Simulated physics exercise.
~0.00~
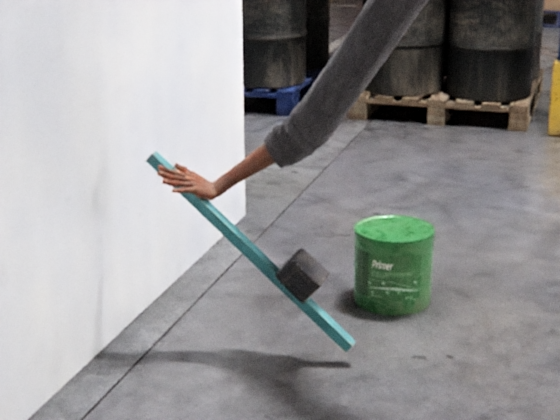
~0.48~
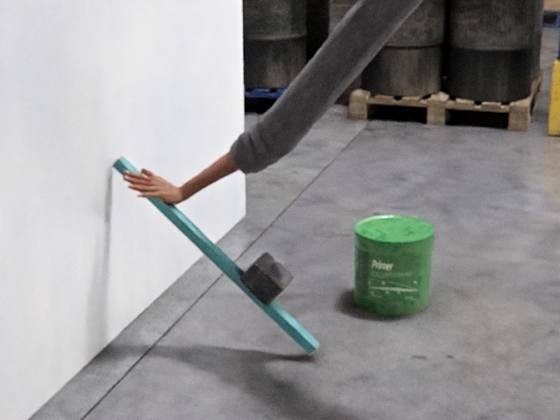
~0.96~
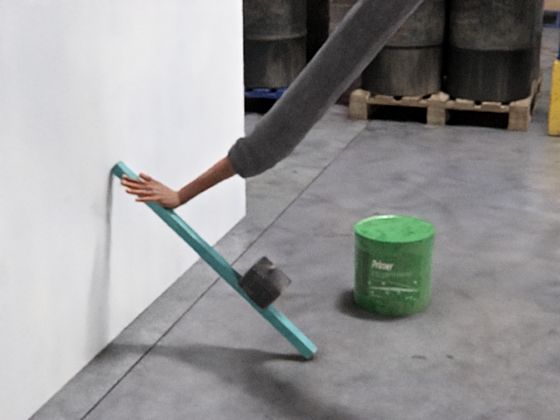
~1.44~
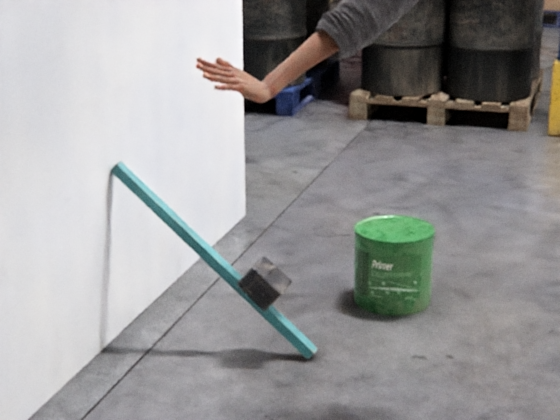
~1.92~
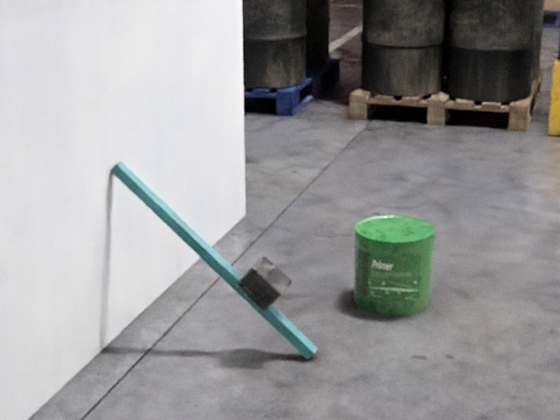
A turquoise pole is leaned against the wall by a hand and stays up when released.
